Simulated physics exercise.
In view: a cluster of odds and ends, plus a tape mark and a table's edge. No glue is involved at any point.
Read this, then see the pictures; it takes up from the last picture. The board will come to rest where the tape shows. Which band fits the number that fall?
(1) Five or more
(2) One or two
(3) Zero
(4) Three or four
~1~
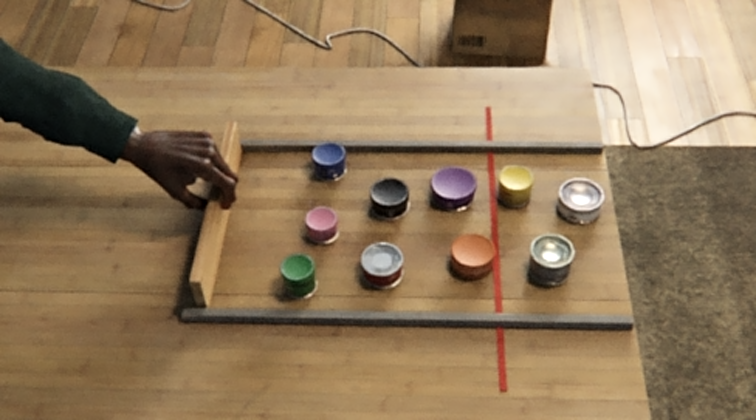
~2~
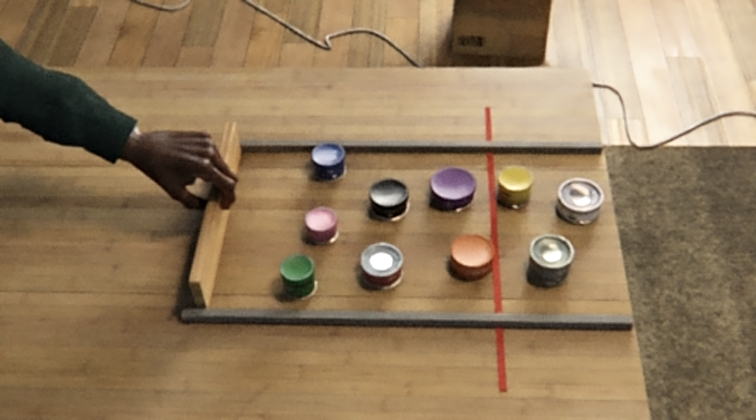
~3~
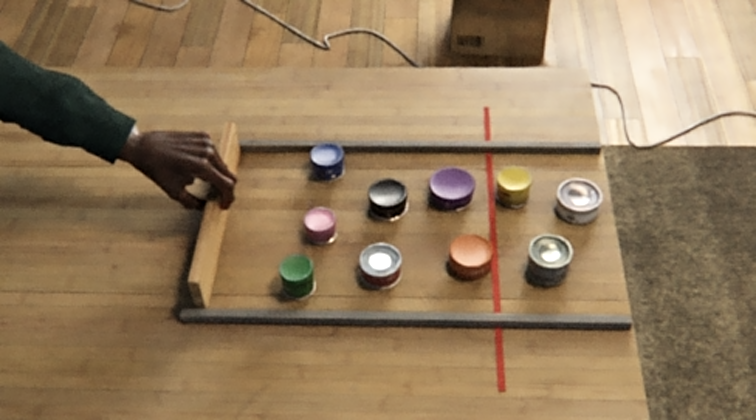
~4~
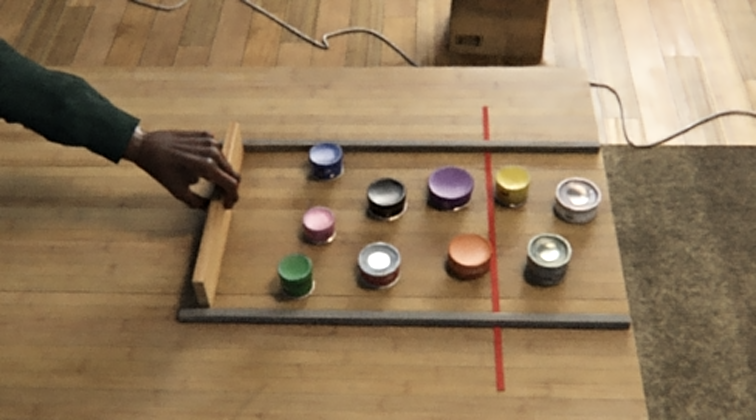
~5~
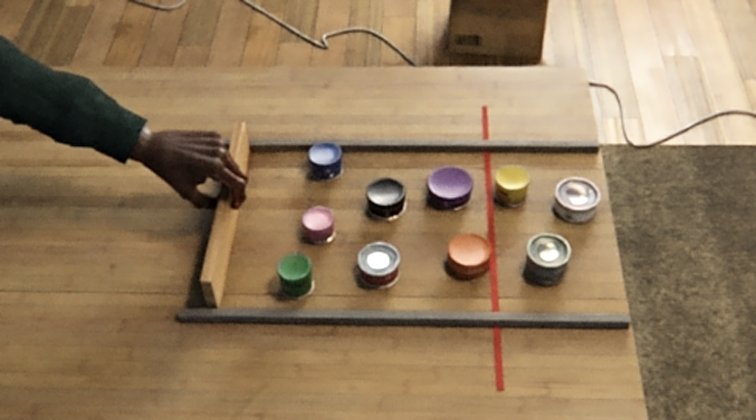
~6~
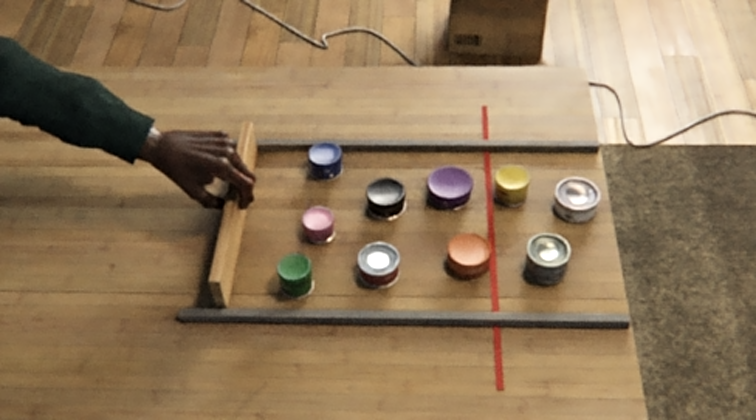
3.
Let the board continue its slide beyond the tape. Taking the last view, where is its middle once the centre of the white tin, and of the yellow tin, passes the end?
The middle is at (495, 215) when it's the white tin, and at (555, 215) when it's the yellow tin.
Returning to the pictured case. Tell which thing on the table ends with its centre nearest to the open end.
The white tin finishes nearest.
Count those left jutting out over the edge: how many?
Count: 1.
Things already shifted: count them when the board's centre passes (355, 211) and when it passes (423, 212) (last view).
First 4, then 8.
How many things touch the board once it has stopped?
It is in contact with 5.
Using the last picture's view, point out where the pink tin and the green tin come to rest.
Reading them off: First (507, 226); then (512, 281).
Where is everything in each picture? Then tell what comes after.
The first frame shows white tin (580, 201); grey pot (551, 260); yellow tin (515, 187); board (218, 211); tape (495, 229).
The second frame shows grey pot (550, 261); pink tin (322, 226).
The third frame shows yellow tin (514, 187); black tin (388, 200).
The fourth frame shows white tin (577, 201); green tin (296, 277).
The fifth frame shows grey pot (547, 260); purple tin (450, 189).
The sixth frame shows white tin (576, 200); grey pot (547, 260); yellow tin (512, 186); board (235, 210); tape (491, 228).
Soon after, none off yet; white tin at rest near (576, 200); grey pot at rest near (547, 260); yellow tin at rest near (512, 186).
In the end, the number that fall off is zero.
